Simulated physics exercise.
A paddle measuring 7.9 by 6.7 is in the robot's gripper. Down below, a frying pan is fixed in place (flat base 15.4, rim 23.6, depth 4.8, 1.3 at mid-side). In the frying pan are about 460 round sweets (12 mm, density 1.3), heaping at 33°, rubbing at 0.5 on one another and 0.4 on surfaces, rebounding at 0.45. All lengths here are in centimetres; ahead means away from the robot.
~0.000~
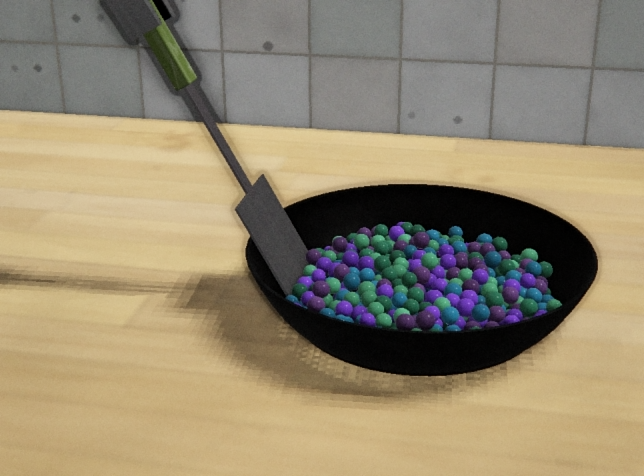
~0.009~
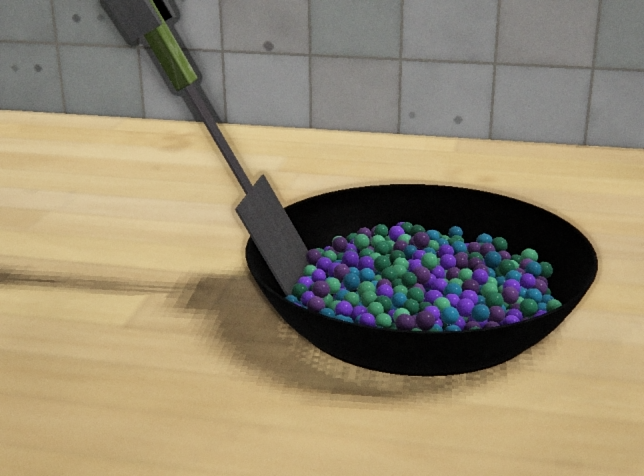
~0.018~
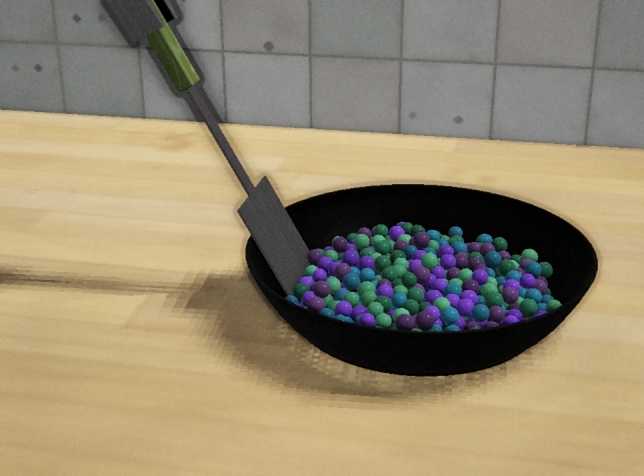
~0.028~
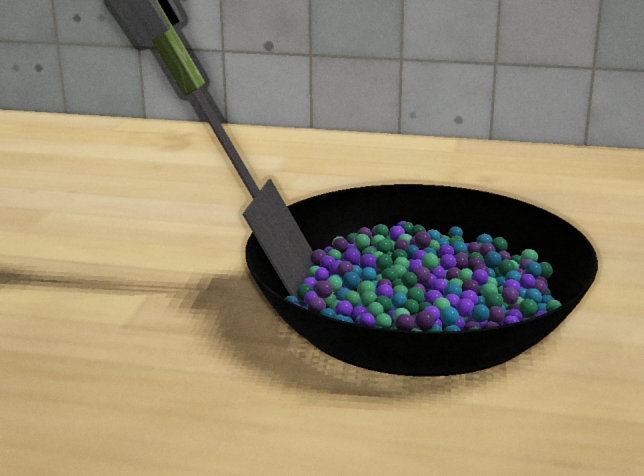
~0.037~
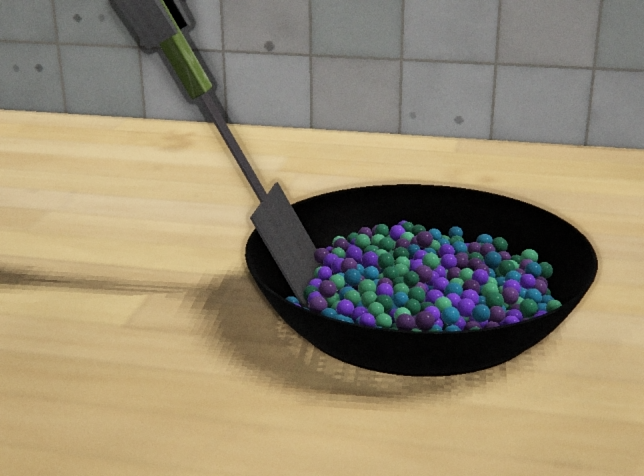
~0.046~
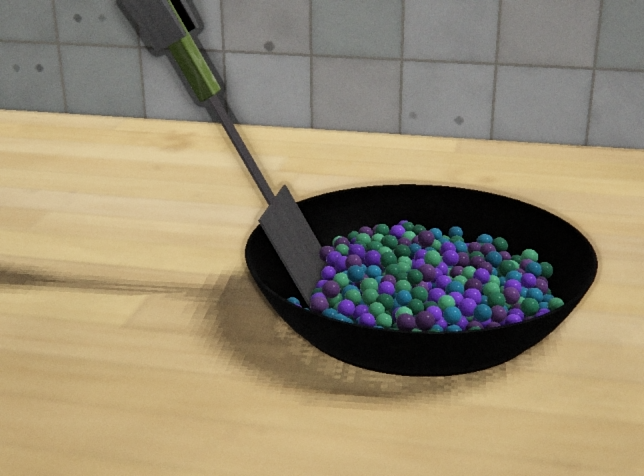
Gripper-held grey paddle resting inside a black frying pan of purple, green and blue balls, then sliding slightly right against them.
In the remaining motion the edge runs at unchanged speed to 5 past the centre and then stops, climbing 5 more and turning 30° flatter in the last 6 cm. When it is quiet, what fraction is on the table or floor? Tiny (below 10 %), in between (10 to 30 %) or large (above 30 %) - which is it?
Tiny, so below 10 %.
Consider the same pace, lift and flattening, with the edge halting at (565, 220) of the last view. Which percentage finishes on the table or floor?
I'd estimate about 25 per cent.
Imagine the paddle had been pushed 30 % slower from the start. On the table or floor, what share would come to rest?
It would be roughly 0 percent.
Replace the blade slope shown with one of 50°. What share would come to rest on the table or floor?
My guess is close to 5 per cent.
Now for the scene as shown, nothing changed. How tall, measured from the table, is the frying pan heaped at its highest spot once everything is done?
Near 6.0 centimetres high.
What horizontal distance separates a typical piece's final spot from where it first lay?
The value is roughly 2 cm.
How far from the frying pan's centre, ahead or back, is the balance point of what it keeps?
Some 3.0 cm ahead of the centre.
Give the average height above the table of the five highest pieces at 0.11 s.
Estimated height above table: Approx. 5 cm.
By 0.11 s, sloping 61°, highest piece 6 above the table; 459 in the frying pan.
By 0.17 s, sloping 48°, highest piece 7 above the table; 459 in the frying pan.
By 0.40 s, sloping 31°, highest piece 6 above the table; 438 in the frying pan, 16 on the table or floor, 5 on the blade or in flight.
By 1.45 s, sloping 31°, highest piece 6 above the table; 438 in the frying pan, 21 on the table or floor.
Final count, 438 in the frying pan, 21 on the table or floor. That is 5 % on the table or floor.
